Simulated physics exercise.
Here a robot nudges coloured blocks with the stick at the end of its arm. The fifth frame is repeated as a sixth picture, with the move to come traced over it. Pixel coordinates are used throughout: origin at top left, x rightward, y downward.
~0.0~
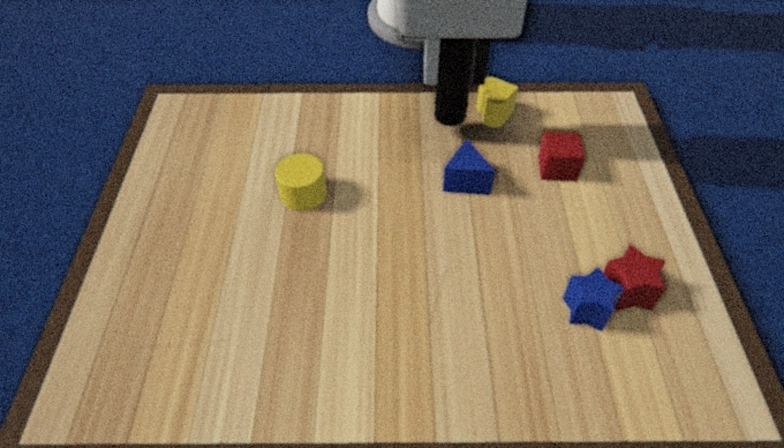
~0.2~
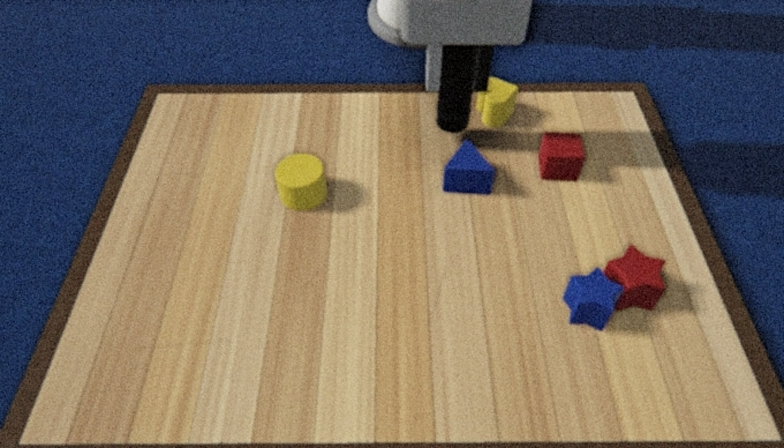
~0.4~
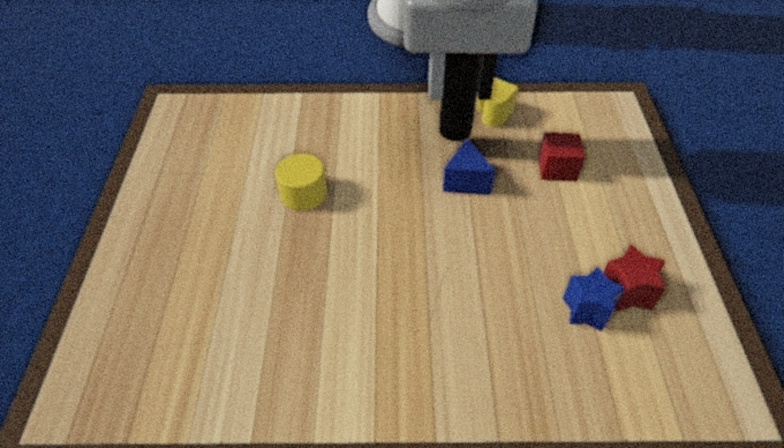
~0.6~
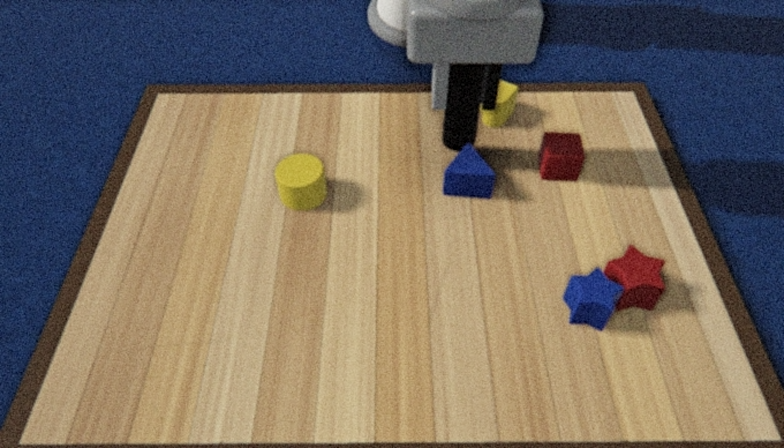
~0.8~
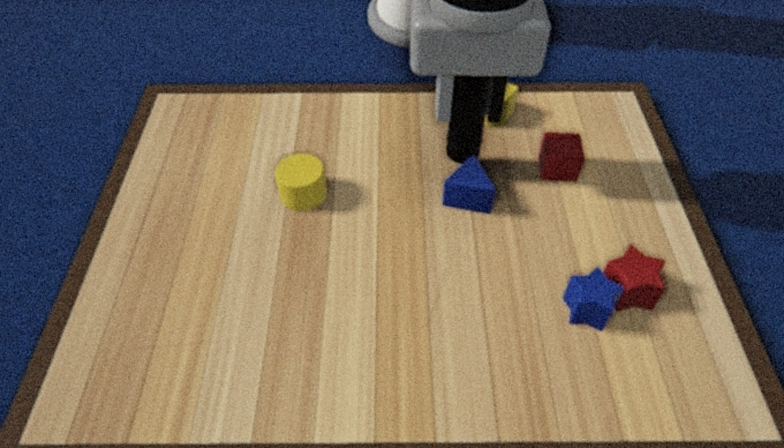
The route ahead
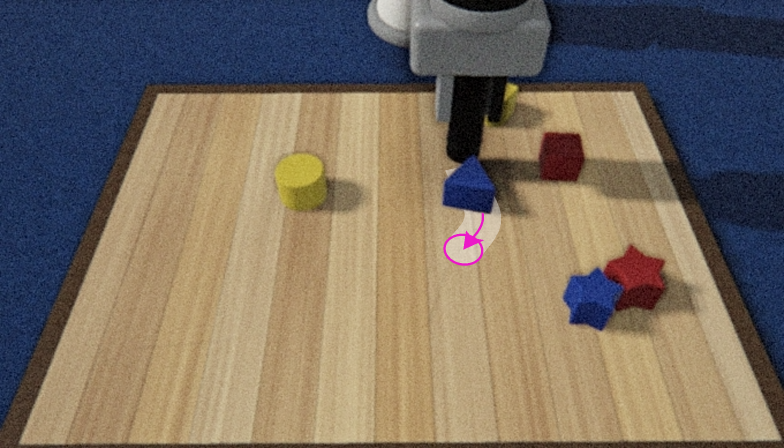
A wooden board with a dark edge lies on a blue surface, seen from above at an angle by a still camera. A yellow cylinder sits left, a blue triangular block, red cube and yellow block stand toward the top, and touching blue and red stars rest lower right. A robot arm's black stick moves slowly down the board, then nudges the blue triangular block slightly downward.
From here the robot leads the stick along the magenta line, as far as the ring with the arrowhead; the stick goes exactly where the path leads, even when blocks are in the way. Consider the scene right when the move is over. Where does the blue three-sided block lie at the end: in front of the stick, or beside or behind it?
It rides in front to the end.
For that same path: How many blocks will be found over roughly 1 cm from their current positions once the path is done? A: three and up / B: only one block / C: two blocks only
(B)
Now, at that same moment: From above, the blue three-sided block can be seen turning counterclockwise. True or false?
The statement is false.
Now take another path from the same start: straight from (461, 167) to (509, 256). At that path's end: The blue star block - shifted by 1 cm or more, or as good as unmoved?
Left where it is.
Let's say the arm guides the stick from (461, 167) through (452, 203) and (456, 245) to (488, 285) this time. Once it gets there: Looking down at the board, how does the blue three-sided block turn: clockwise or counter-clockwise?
Short answer: Counterclockwise.
Path on the board, from (461, 167) via (474, 193) and (482, 222), ending at (463, 249).
What follows on the original path. One third of the way, stick at (477, 181); blue three-sided block at (472, 196), turned 45° clockwise.
Two thirds of the way, stick at (485, 209); blue three-sided block at (467, 220), turned 90° clockwise.
At the end, stick at (465, 236); blue three-sided block at (446, 249), turned 95° clockwise; red square in place.
